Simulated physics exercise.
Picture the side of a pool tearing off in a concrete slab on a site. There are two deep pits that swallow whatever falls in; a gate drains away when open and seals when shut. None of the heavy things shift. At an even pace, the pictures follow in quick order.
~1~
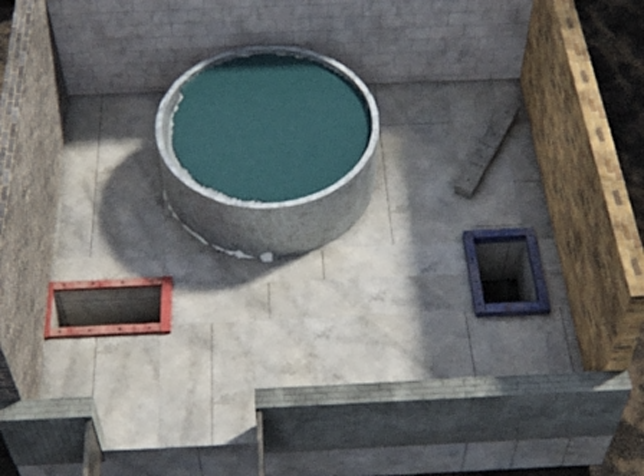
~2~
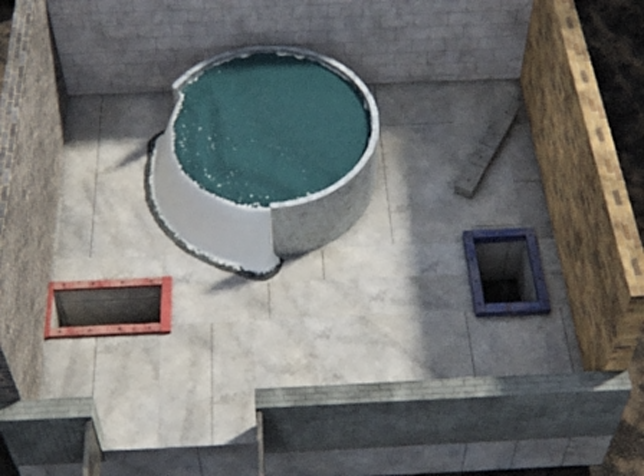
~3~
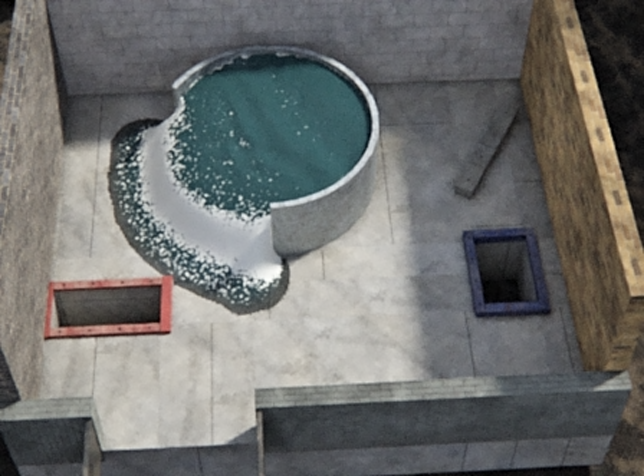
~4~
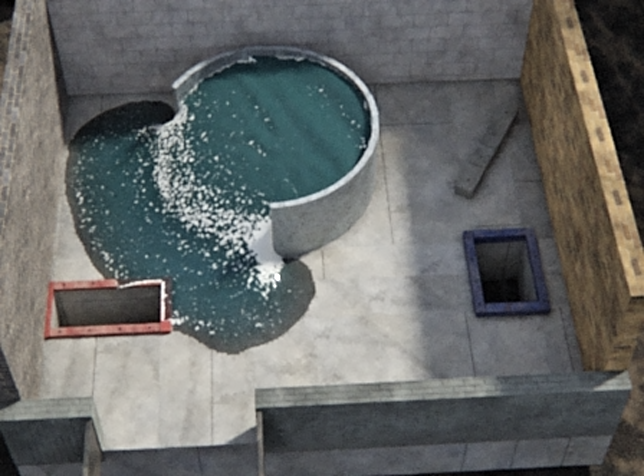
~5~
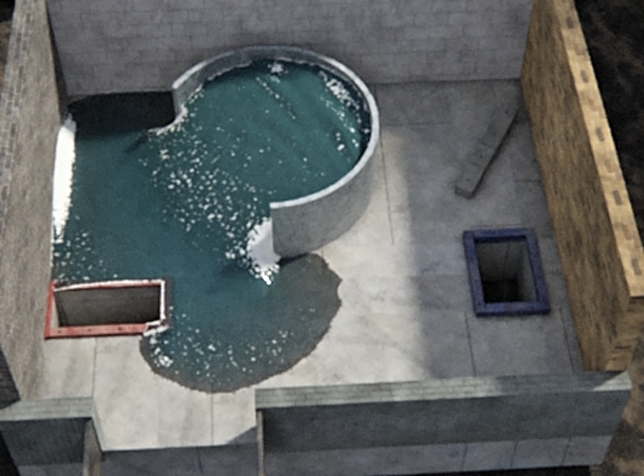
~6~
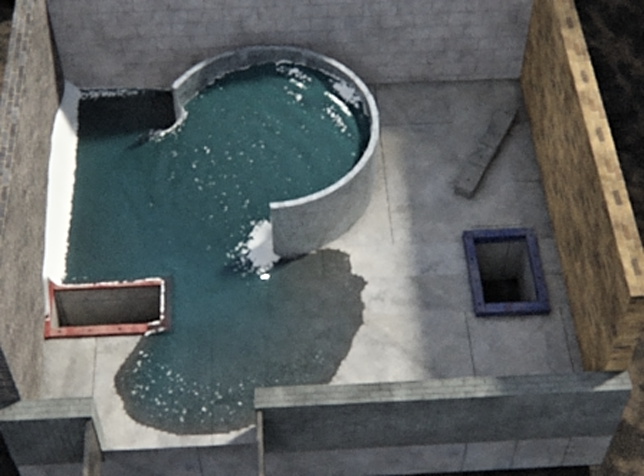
A round pool of teal water stood whole on a walled concrete slab until its left side tore open, and water poured out, spreading around the red-framed hole and toward the front wall.
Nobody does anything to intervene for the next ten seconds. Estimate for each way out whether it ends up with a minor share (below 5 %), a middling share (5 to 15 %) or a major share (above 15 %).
One by one: The gate claims a heavy share - exceeding fifteen per cent; the blue pit claims a light share - short of five per cent; the red pit claims a heavy share - exceeding fifteen per cent.
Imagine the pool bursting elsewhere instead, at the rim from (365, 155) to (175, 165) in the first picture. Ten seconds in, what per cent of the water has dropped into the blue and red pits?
The blue pit takes 10 per cent and the red pit 12 per cent.
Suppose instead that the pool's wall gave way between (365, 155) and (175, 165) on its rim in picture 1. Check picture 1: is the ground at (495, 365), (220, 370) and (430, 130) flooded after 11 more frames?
First point swamped, second point swamped, third point spared.
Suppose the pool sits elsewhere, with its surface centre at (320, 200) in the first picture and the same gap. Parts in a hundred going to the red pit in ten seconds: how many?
Within ten seconds, 30 percent of the total ends up in the red pit.
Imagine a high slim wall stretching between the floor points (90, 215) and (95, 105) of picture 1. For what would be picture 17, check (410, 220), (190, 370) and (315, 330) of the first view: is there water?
Going one after another, I'd say kept clear of the flood, then reached by the flood, then kept clear of the flood.
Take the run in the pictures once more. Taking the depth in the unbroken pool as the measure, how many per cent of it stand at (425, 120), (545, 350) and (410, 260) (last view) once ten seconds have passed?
I'd say close to 4, 10 and 4 percent.
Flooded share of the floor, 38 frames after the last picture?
I'd say close to 85 per cent.
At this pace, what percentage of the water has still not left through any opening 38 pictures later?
My estimate is some 42 percent.
A moment on, water covers 45 % of the floor; the gate 3 %, the blue pit 0 %, the red pit 10 %.
Next, water covers 50 % of the floor; the gate 7 %, the blue pit 0 %, the red pit 23 %.
Then, water covers 65 % of the floor; the gate 11 %, the blue pit 0 %, the red pit 35 %.
Later, water covers 85 % of the floor; the gate 16 %, the blue pit 0 %, the red pit 43 %.
In the end, water covers 90 % of the floor; the gate 20 %, the blue pit 0 %, the red pit 45 %.
